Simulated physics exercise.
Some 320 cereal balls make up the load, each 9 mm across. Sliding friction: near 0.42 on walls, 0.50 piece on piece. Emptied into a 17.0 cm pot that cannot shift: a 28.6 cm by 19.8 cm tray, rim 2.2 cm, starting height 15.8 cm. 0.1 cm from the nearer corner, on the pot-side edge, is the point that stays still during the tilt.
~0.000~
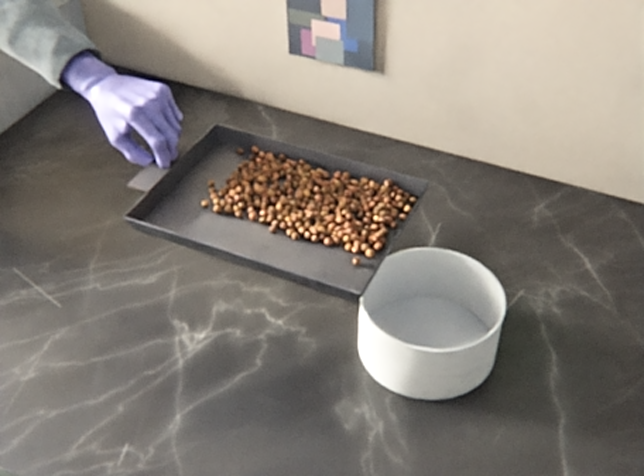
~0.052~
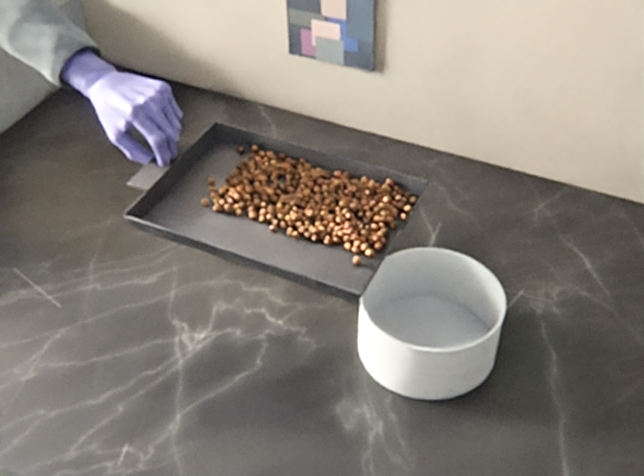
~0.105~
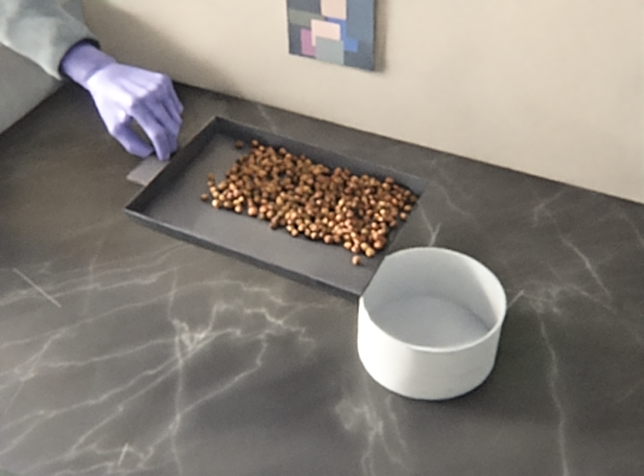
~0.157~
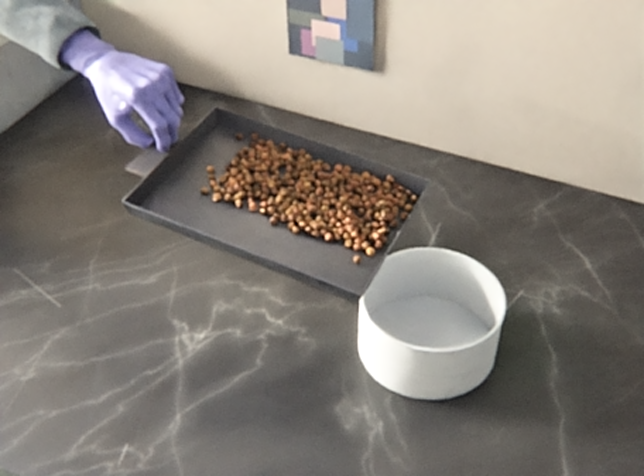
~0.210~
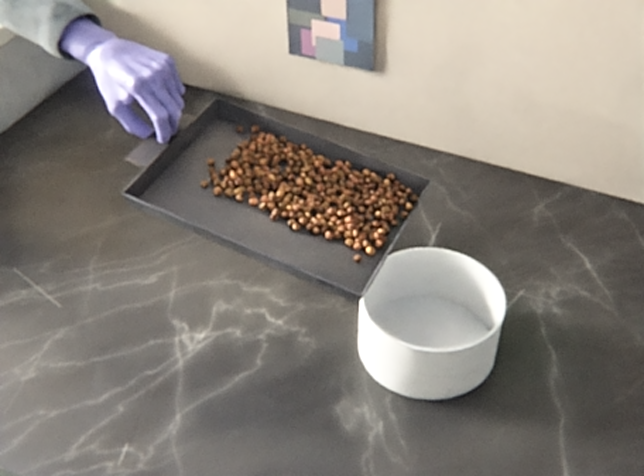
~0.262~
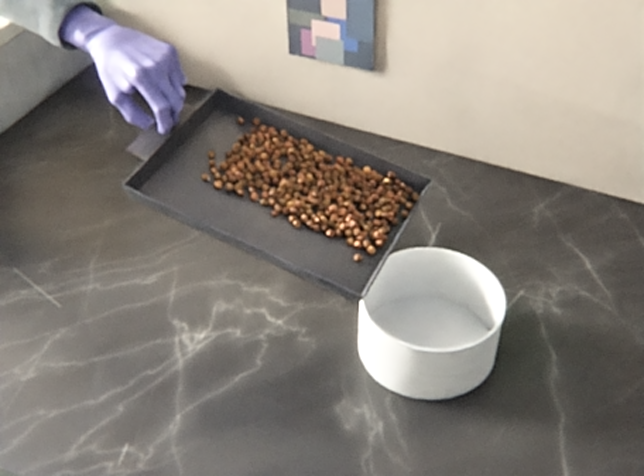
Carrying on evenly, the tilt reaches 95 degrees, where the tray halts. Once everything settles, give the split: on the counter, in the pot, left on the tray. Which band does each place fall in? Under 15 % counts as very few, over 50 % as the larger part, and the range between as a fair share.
Counter: A fair share. Pot: The larger part. Left on the tray: Very few.
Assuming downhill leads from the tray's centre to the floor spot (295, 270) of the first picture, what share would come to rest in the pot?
Something like 0 in a hundred.
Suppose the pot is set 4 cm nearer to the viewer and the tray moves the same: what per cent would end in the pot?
My estimate: Some 75 per cent.
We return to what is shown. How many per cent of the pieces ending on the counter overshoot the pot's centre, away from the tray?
80 per cent.
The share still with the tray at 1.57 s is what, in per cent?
100 %, give or take.
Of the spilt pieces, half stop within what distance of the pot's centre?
Close to 16 cm, give or take.
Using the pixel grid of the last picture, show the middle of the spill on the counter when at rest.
Middle of the spill at rest: Roughly (435, 435).
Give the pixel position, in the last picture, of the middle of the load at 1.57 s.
The load's centre is near (397, 201) at that time.
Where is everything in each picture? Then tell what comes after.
Tray tilt 0 degrees, front corners at (131, 215) and (358, 288); middle of the pieces at (312, 197); pot at (432, 296), in the first frame.
Tray tilt 1 degrees, front corners at (131, 213) and (358, 288); middle of the pieces at (312, 196), in the second frame.
Tray tilt 2 degrees, front corners at (131, 208) and (358, 288); middle of the pieces at (312, 194), in the third frame.
Tray tilt 5 degrees, front corners at (130, 200) and (359, 289), lowest corner right front; middle of the pieces at (313, 190), in the fourth frame.
Tray tilt 8 degrees, front corners at (130, 192) and (360, 289), lowest corner right front; middle of the pieces at (313, 186), in the fifth frame.
Tray tilt 10 degrees, front corners at (130, 184) and (361, 290), lowest corner right front; middle of the pieces at (314, 182); pot at (432, 296). Its pace works out near 50 degrees a second, in the sixth frame.
After 1.05 s, tilt 50 degrees; the tray holds 100 %, the pot 0 %.
After 1.57 s, tilt 76 degrees; the tray holds 100 %, the pot 0 %.
Then, at 2.15 s, tilt 95 degrees; the tray holds 0 %, the pot 60 %.
By 2.8 s all is still; counter 40 %, pot 60 %, tray 0 %.
